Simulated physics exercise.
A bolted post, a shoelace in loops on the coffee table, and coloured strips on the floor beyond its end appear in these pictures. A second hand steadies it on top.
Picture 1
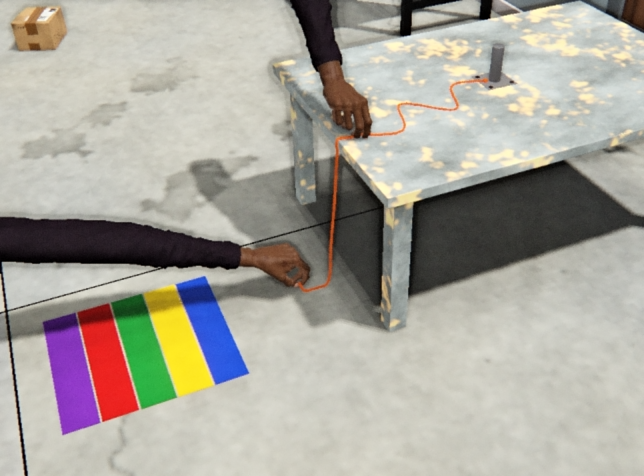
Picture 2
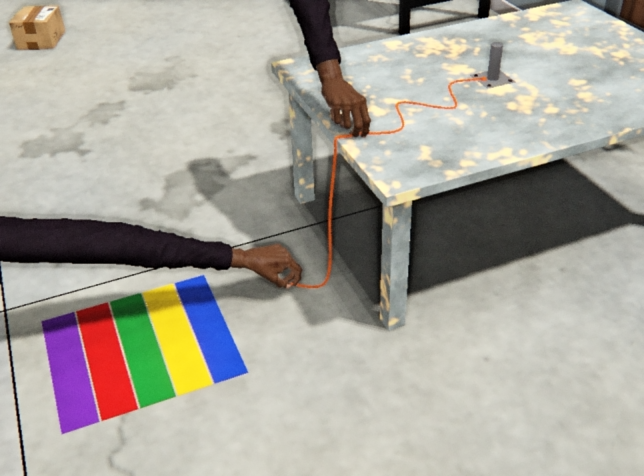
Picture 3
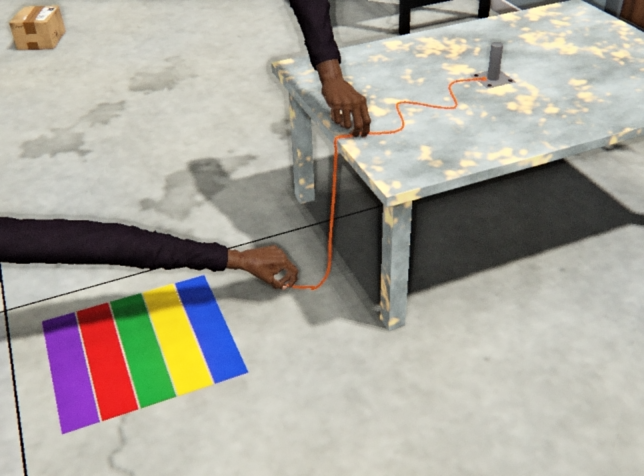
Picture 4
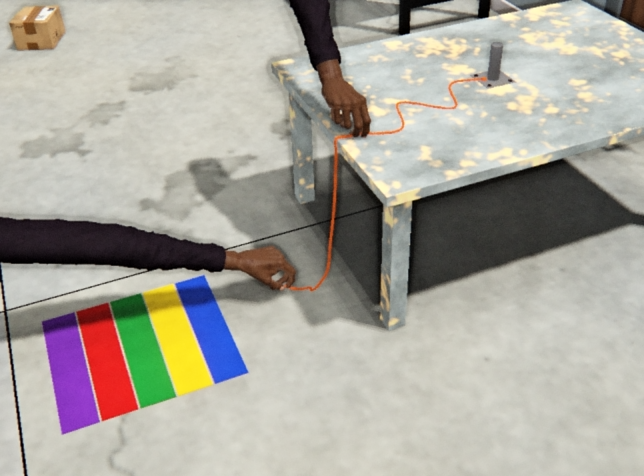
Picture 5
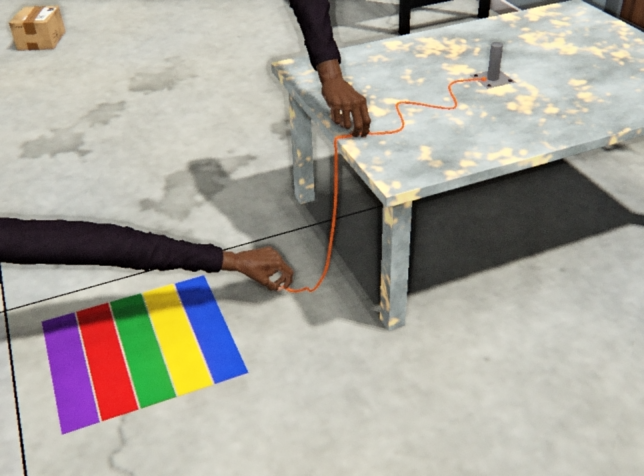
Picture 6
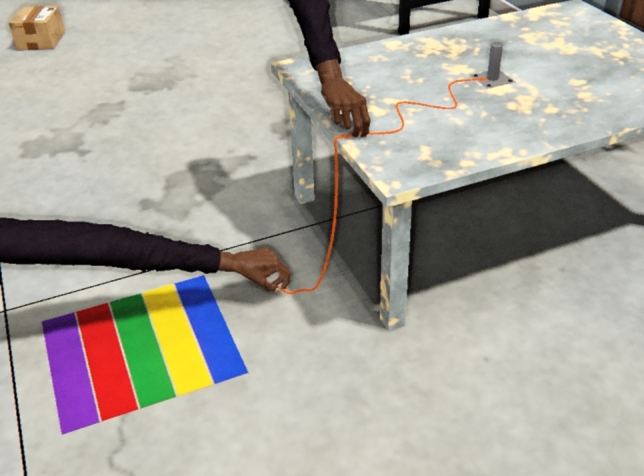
A dark-sleeved hand at lower left, pinching the end of an orange cord, draws it slightly leftward and then barely shifts, while a second hand stays at the table edge and the camera holds still. The view looks down on a bare grey concrete floor with a cardboard box at upper left. The cord winds from a grey post across a worn, pale blue-grey table, above purple, red, green, yellow and blue floor strips.
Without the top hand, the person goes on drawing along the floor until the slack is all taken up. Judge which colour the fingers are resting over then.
The red strip.
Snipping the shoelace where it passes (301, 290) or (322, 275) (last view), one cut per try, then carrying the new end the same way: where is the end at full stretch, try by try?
First try near (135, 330), second near (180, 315).
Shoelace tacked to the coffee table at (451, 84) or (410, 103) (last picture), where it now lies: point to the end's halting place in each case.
First try at (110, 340), second at (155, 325).
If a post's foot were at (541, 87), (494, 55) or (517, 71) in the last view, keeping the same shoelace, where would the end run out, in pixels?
One per try, in order: (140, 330), (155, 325), (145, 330).
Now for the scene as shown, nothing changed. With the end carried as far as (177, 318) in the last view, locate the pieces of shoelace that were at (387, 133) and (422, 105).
They end up at (327, 160) and at (390, 114).
A little later, end near (177, 318); over yellow.
Next, end near (130, 332); over green.
When it is tight, end near (101, 341); over red. The red one.
